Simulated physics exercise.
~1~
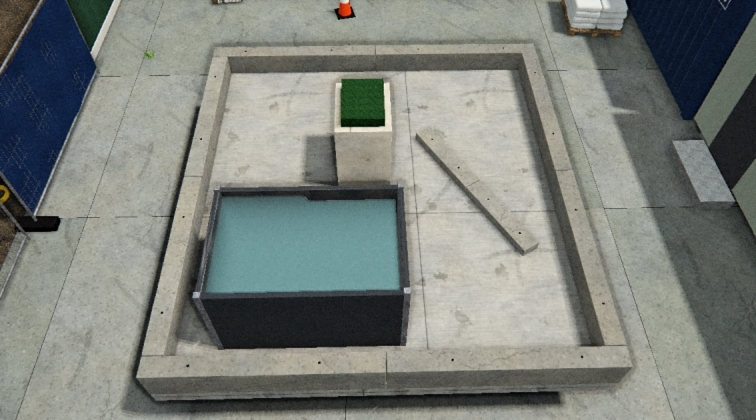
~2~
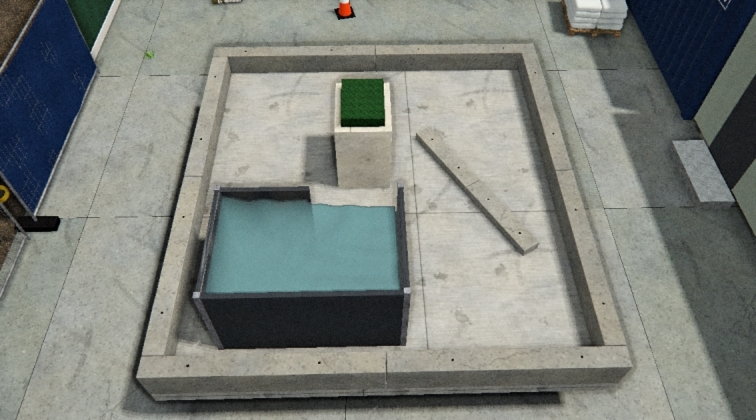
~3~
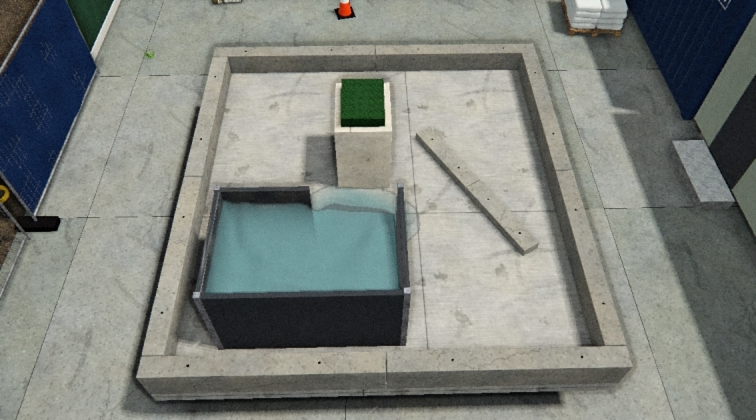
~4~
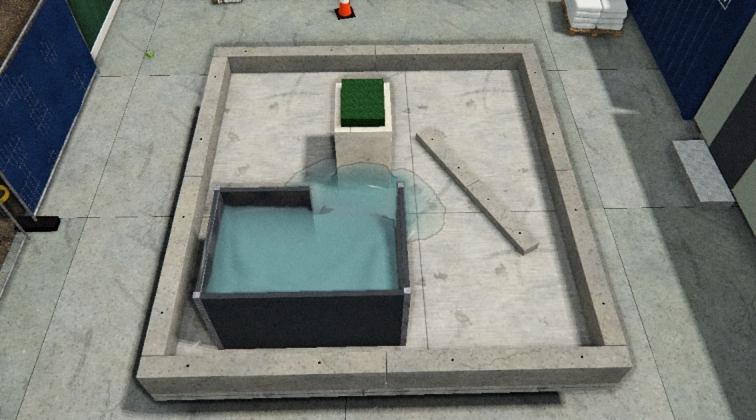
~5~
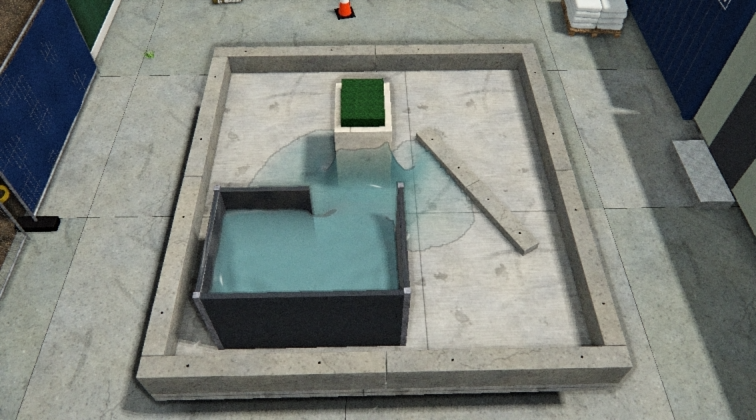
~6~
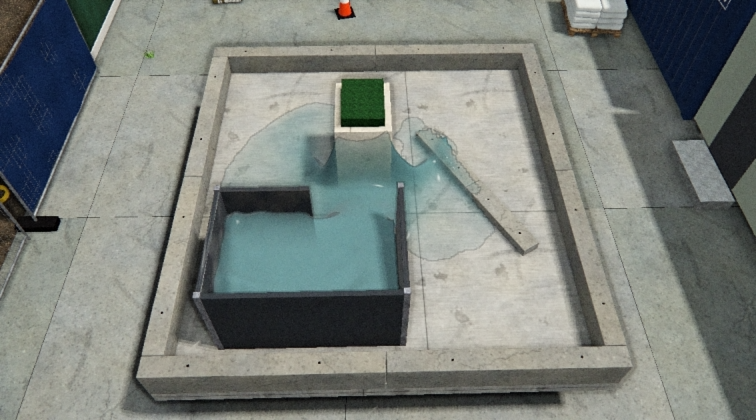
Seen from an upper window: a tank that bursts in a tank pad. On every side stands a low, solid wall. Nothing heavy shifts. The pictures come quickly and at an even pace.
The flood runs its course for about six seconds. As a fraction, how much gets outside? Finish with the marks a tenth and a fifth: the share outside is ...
The share outside is not even a tenth.
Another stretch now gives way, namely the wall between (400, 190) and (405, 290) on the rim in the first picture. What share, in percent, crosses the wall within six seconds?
My estimate is near 14 percent.
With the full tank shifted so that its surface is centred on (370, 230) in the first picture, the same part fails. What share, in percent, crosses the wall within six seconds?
Observed share: Around 4 %.
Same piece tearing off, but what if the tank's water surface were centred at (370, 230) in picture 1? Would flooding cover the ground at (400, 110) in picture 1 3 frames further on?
Outcome at that point: Inundated.
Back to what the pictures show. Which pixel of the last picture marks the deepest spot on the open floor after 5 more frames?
My pick is (357, 197).
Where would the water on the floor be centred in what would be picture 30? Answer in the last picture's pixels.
That comes out near (370, 187).
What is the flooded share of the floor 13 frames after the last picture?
Estimated share: Around 90 %.
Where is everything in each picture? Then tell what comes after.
The open tank at (307, 242) is whole and still, in the first picture.
The front is at a hidden place, out from the gap on the open tank's far side, in the second picture.
Water pours out on the open tank's far side and has run to a hidden place, in the third picture.
Water pours out on the open tank's far side and has run to (322, 164), in the fourth picture.
Water pours out on the open tank's far side and has run to (320, 134), in the fifth picture.
Water pours out on the open tank's far side and has run to (305, 109), in the sixth picture.
A moment on, water covers 45 % of the floor; the low wall has let 0 % over.
Next, water covers 55 % of the floor; the low wall has let 0 % over.
Then, water covers 75 % of the floor; the low wall has let 1 % over.
Later, water covers 80 % of the floor; the low wall has let 1 % over.
In the end, water covers 85 % of the floor; the low wall has let 1 % over.
